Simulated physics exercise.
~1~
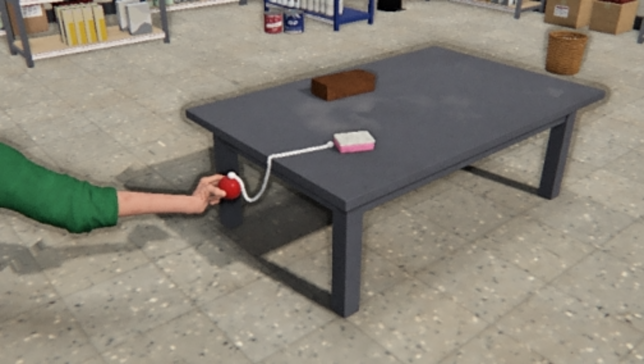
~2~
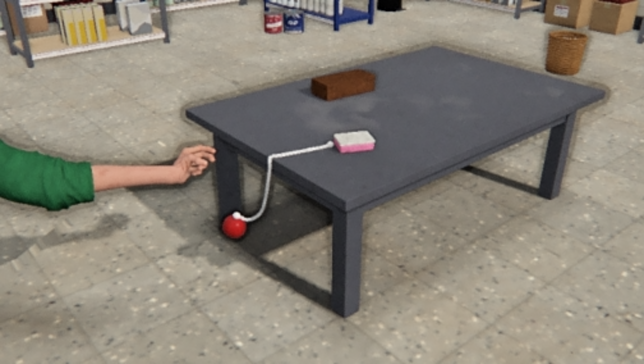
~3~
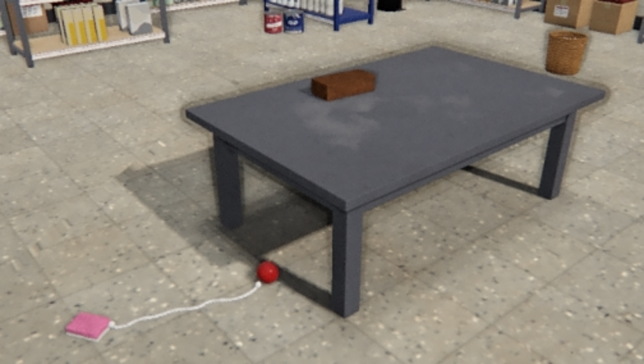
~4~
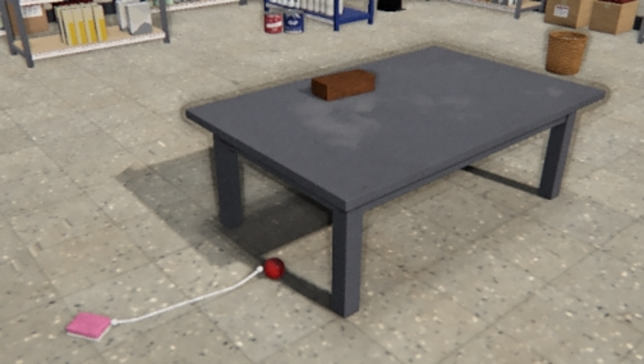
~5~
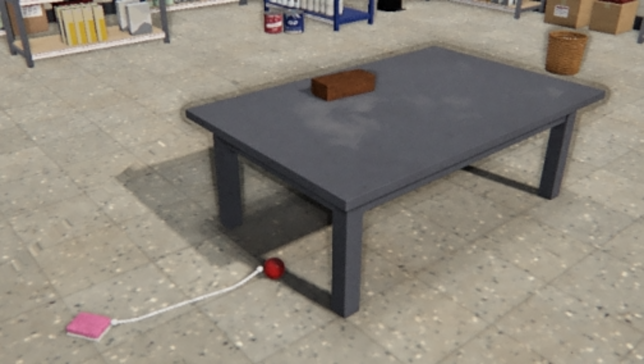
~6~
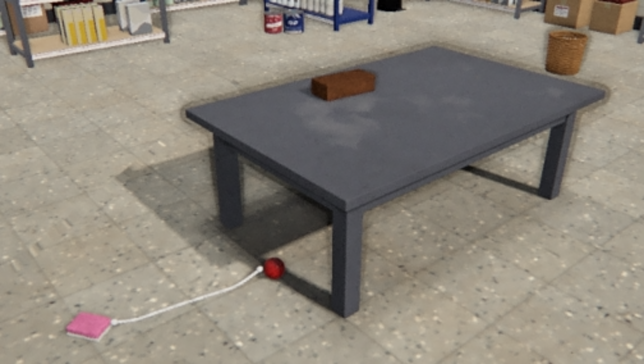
A red apple on a white cord hangs from the hand of a green-sleeved arm at the left of a dark grey table, seen from above at an angle in a room with a speckled tile floor and shelves behind. The cord runs up to a pink and white sponge on the tabletop, near a brown brick. The hand lets go and draws back as the apple drops. The sponge is pulled off the table and lands, flipped around, on the floor at lower left. The apple shifts slightly right and rests by the near table leg, while the brick stays put.
